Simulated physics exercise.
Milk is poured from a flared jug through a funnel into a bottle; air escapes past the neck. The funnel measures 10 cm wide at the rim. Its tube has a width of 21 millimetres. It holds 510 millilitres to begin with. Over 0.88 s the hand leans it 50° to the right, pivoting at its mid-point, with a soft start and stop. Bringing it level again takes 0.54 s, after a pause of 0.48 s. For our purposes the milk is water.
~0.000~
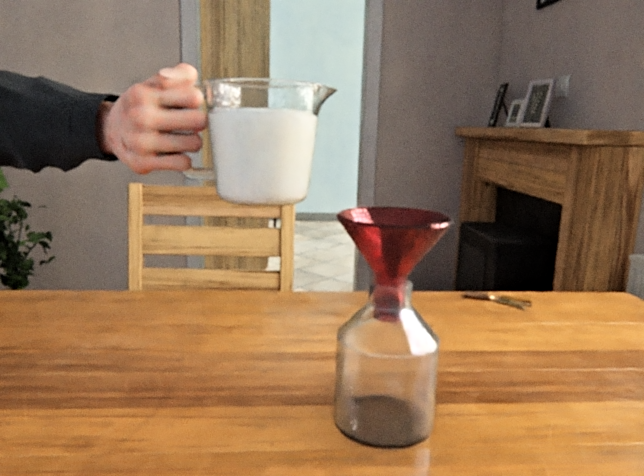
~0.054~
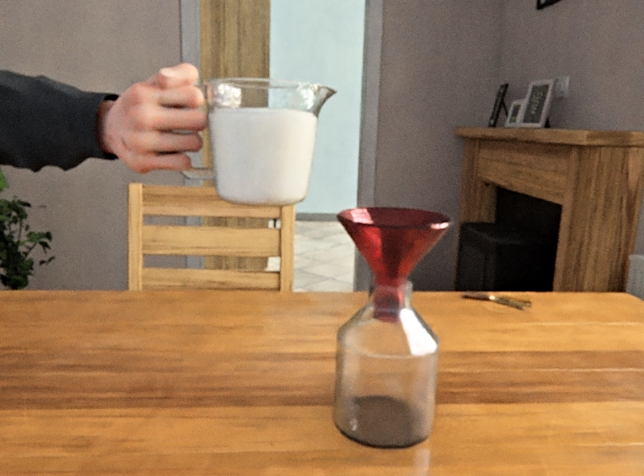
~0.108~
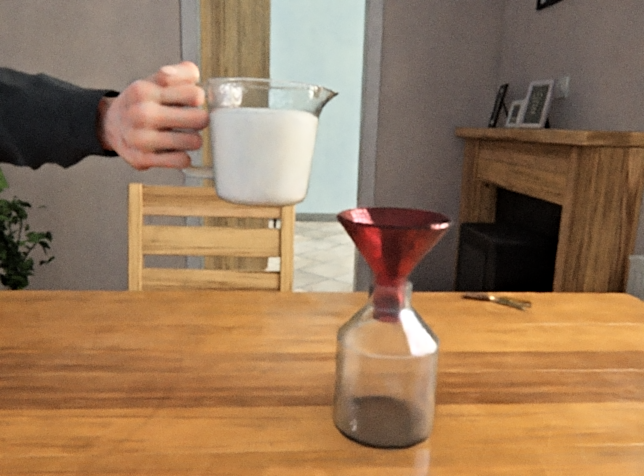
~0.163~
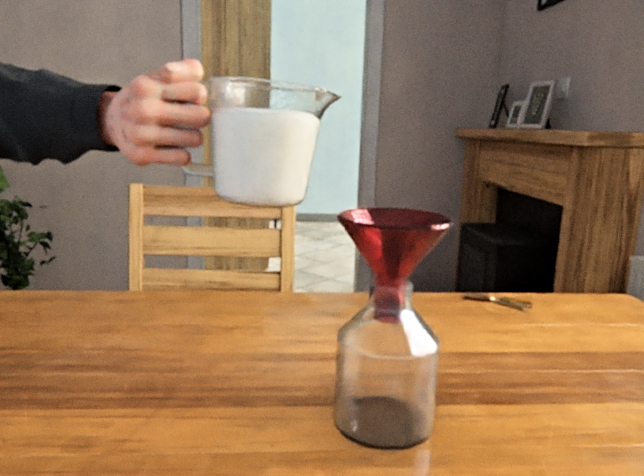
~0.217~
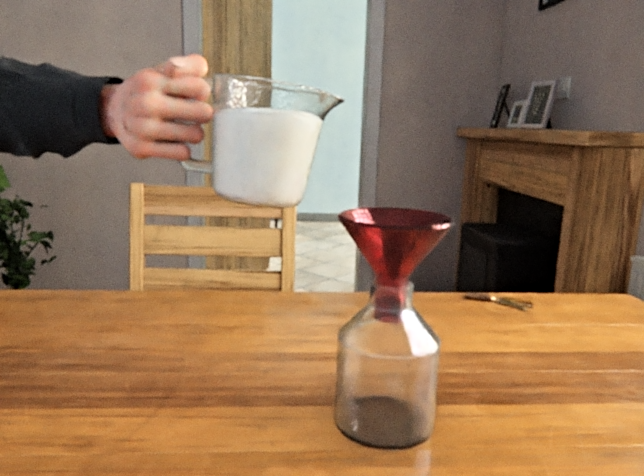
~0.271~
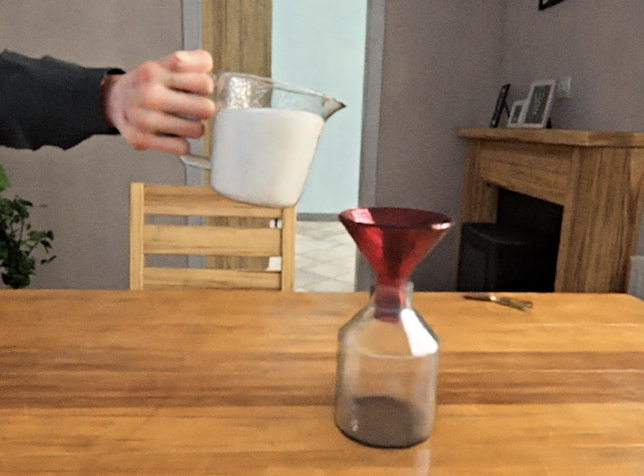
A hand held a glass jug of milk above a bottle with a red funnel in its neck, then slowly leaned the jug slightly to the right, while the bottle stayed still on the wooden table.
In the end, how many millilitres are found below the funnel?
Close to 200 ml ends up below it.
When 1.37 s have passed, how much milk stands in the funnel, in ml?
30 ml or so.
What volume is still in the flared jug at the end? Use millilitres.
310 ml.
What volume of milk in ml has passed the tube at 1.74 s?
Estimate: Some 190 ml.
After 0.71 s the tilt is 46° and 0 ml has passed the tube, 10 ml is in the funnel, 465 ml in the flared jug and 0 ml has missed.
After 1.03 s the tilt is 50° and 70 ml has passed the tube, 40 ml is in the funnel, 370 ml in the flared jug and 0 ml has missed.
After 1.37 s the tilt is 50° and 140 ml has passed the tube, 30 ml is in the funnel, 320 ml in the flared jug and 0 ml has missed.
After 1.74 s the tilt is 10° and 195 ml has passed the tube, 0 ml is in the funnel, 310 ml in the flared jug and 0 ml has missed.
In the end 195 ml has passed the tube, 0 ml is in the funnel, 310 ml in the flared jug and 0 ml has missed.
